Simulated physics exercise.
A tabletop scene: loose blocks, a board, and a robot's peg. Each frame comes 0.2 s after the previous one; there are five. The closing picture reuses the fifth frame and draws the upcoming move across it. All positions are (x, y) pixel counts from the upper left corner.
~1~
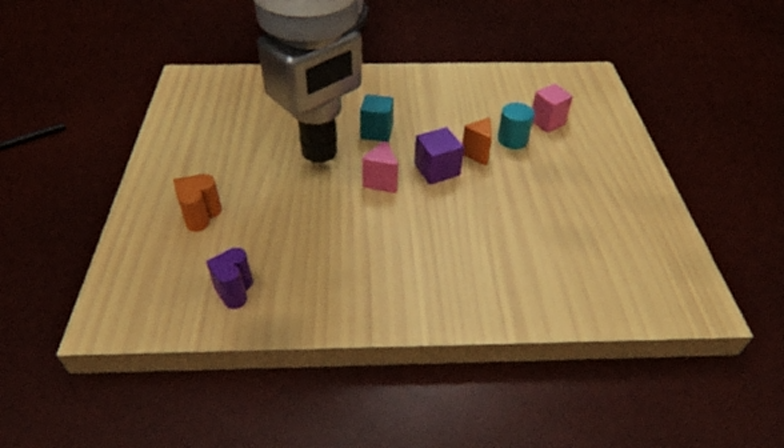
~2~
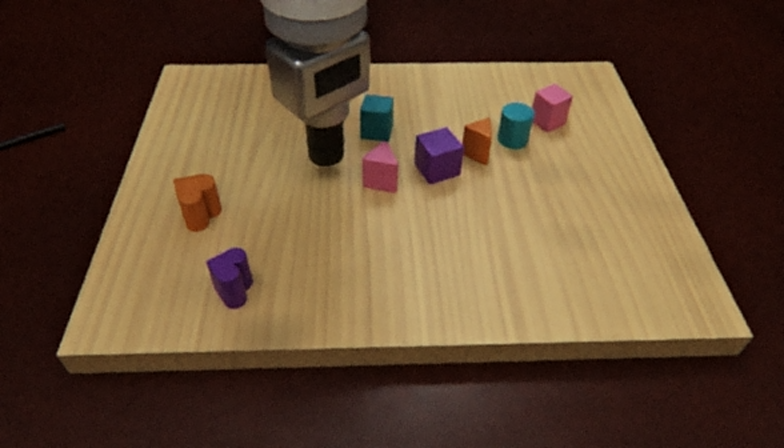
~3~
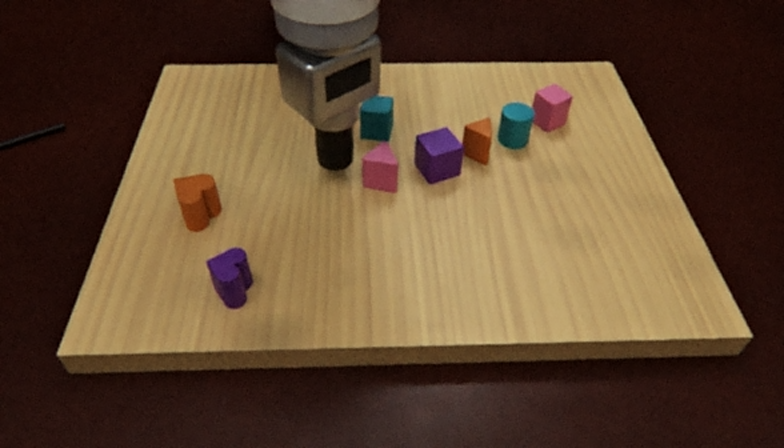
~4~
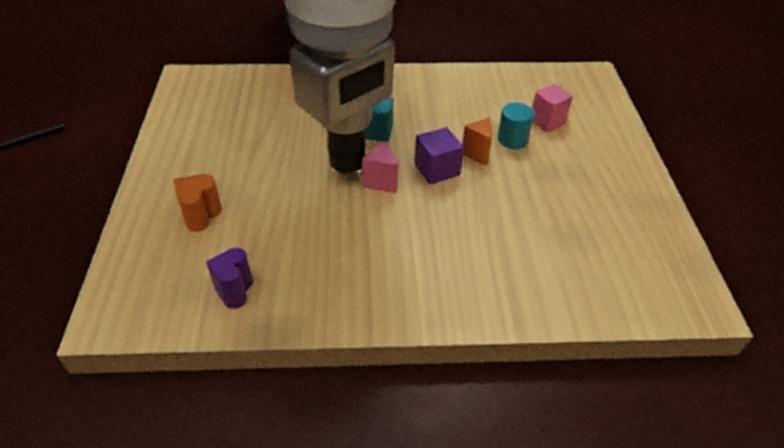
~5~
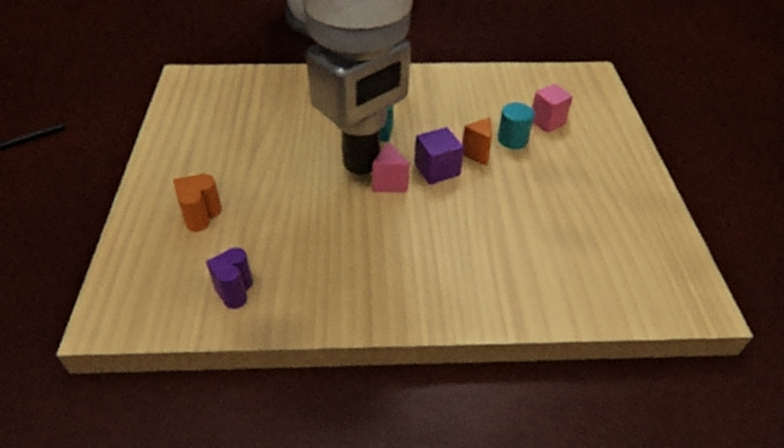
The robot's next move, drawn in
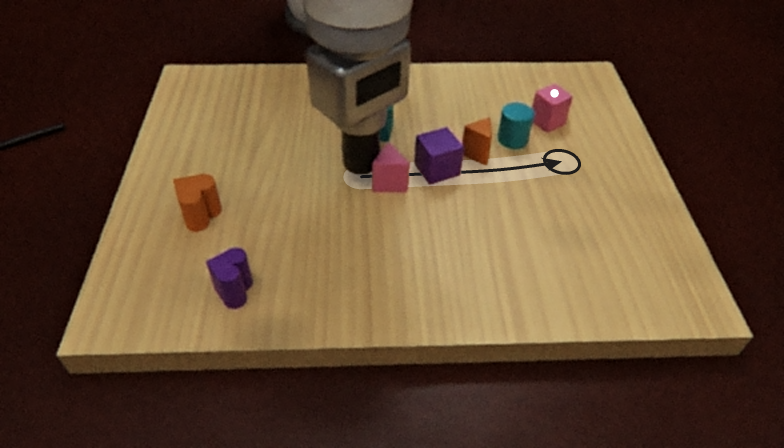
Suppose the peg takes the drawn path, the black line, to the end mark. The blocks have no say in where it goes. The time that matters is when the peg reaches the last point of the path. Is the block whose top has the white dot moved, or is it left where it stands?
Somewhere new.
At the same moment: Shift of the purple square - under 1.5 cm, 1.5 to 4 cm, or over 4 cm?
The answer is over 4 cm.
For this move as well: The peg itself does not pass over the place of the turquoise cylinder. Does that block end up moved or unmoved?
Moved off its spot.
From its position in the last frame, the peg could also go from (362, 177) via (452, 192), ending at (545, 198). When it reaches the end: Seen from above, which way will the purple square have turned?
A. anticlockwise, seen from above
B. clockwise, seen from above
Choice A: Anticlockwise, seen from above.
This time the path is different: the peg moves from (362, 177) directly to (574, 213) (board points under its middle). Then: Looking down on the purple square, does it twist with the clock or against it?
From above, the turn goes anticlockwise.
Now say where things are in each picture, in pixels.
Peg tip (320, 152); block tops, pink triangle (382, 154); purple square (440, 141); orange triangle (482, 126); turquoise cylinder (519, 111); pink square (555, 93), in the first picture.
Peg (327, 156); blocks unchanged, in the second picture.
Peg (336, 160); blocks unchanged, in the third picture.
Peg (347, 162); blocks unchanged, in the fourth picture.
Peg (361, 163); pink triangle (390, 155); purple square (440, 141); orange triangle (482, 126); turquoise cylinder (519, 111); pink square (555, 93), in the fifth picture.
Path on the board, from (362, 177) through (464, 172) to (562, 162); the dot is on the pink square.
On the path given first. One third of the way, peg (432, 160); pink triangle (440, 166), turned 50° clockwise; purple square (467, 137); orange triangle (488, 125), turned 20° clockwise.
Two thirds of the way, peg (501, 157); pink triangle (441, 166), turned 60° clockwise; purple square (531, 127), turned 35° anticlockwise; orange triangle (536, 110); turquoise cylinder (549, 93); pink square (570, 84).
At the end, peg (566, 149); pink triangle (441, 166), turned 60° clockwise; purple square (570, 108), turned 105° anticlockwise; orange triangle (544, 97), turned 70° anticlockwise; turquoise cylinder (553, 85); pink square (578, 79).
